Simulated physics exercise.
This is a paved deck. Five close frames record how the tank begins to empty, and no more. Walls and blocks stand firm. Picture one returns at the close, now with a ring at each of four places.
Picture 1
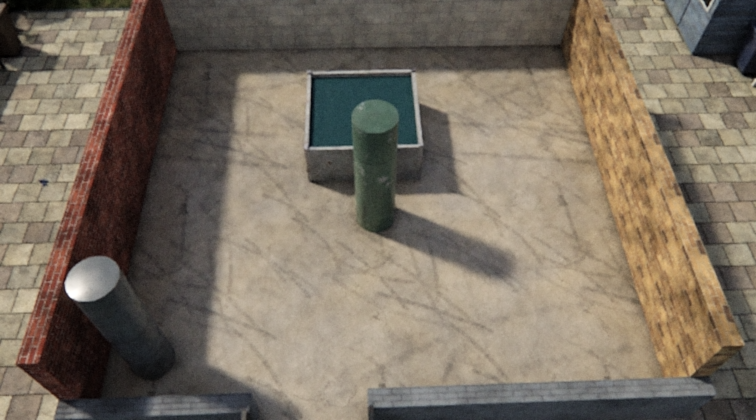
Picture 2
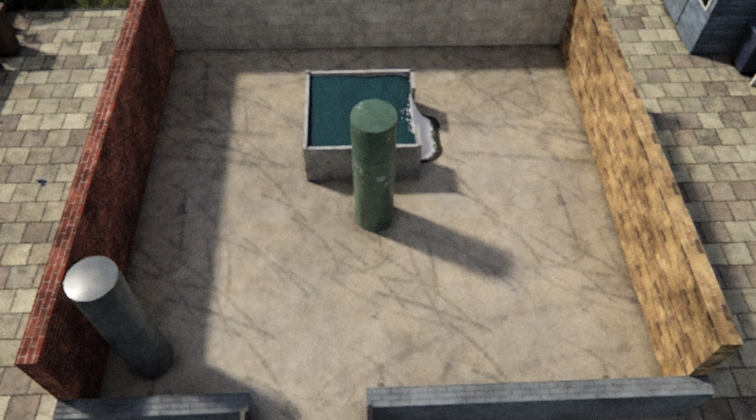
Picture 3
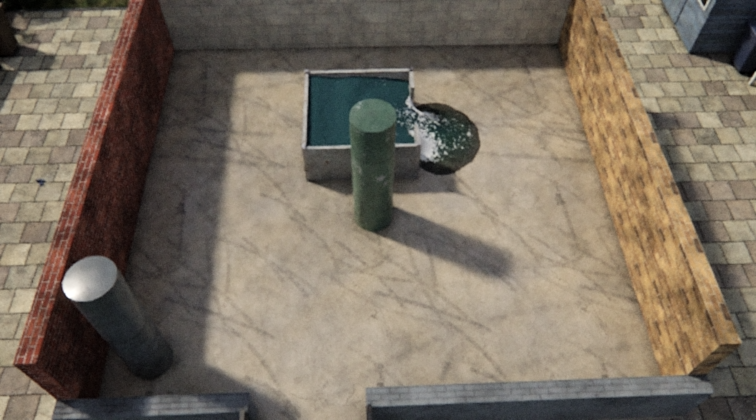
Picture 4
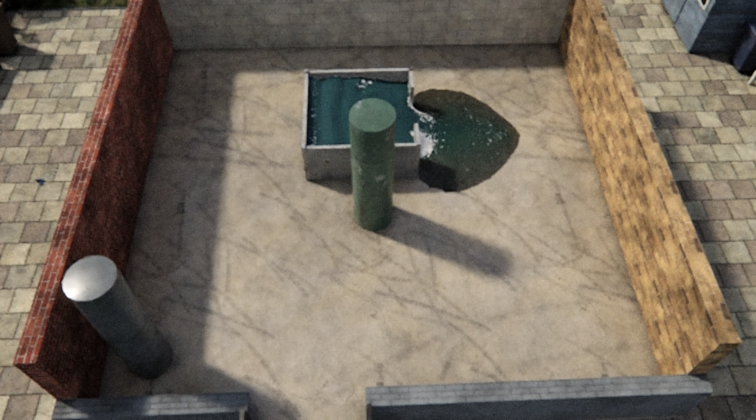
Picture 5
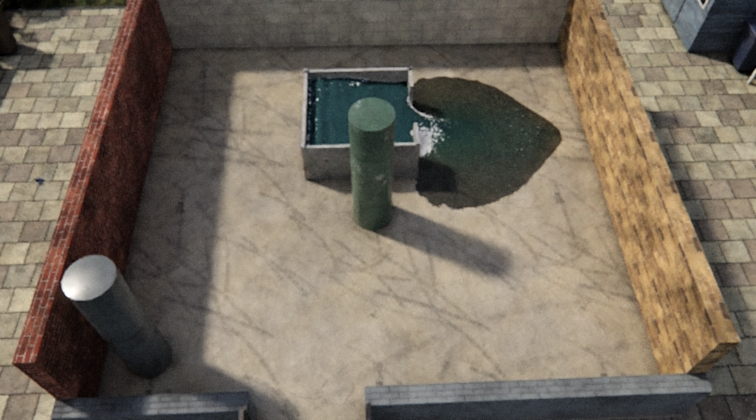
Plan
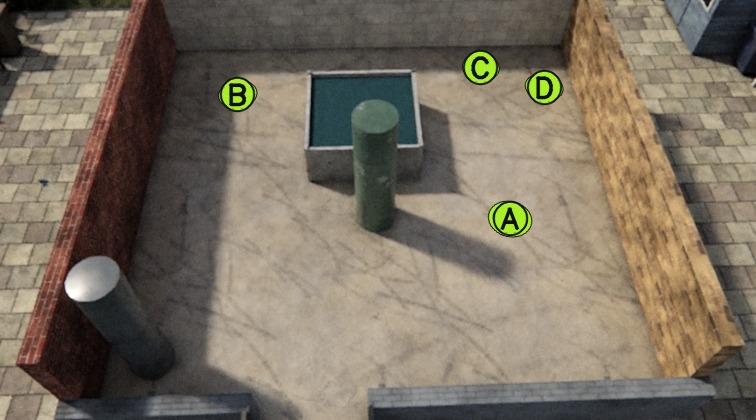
On a paved deck, water pours from a tank's right side and spreads rightward.
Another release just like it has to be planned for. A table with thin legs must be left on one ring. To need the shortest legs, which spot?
B beats the others.
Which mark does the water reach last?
That is ring B.
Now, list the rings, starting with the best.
The order is B, A, C, D.
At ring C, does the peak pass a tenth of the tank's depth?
Yes, clearly.
On the marked copy, A at (510, 218); B at (237, 94); C at (480, 67); D at (544, 87).
Choosing A, the water peaks at about 9 % of the depth that stood in the tank.
Choosing B, the water peaks at about 3 % of the depth that stood in the tank.
Choosing C, the water peaks at about 19 % of the depth that stood in the tank.
Choosing D, the water peaks at about 33 % of the depth that stood in the tank.
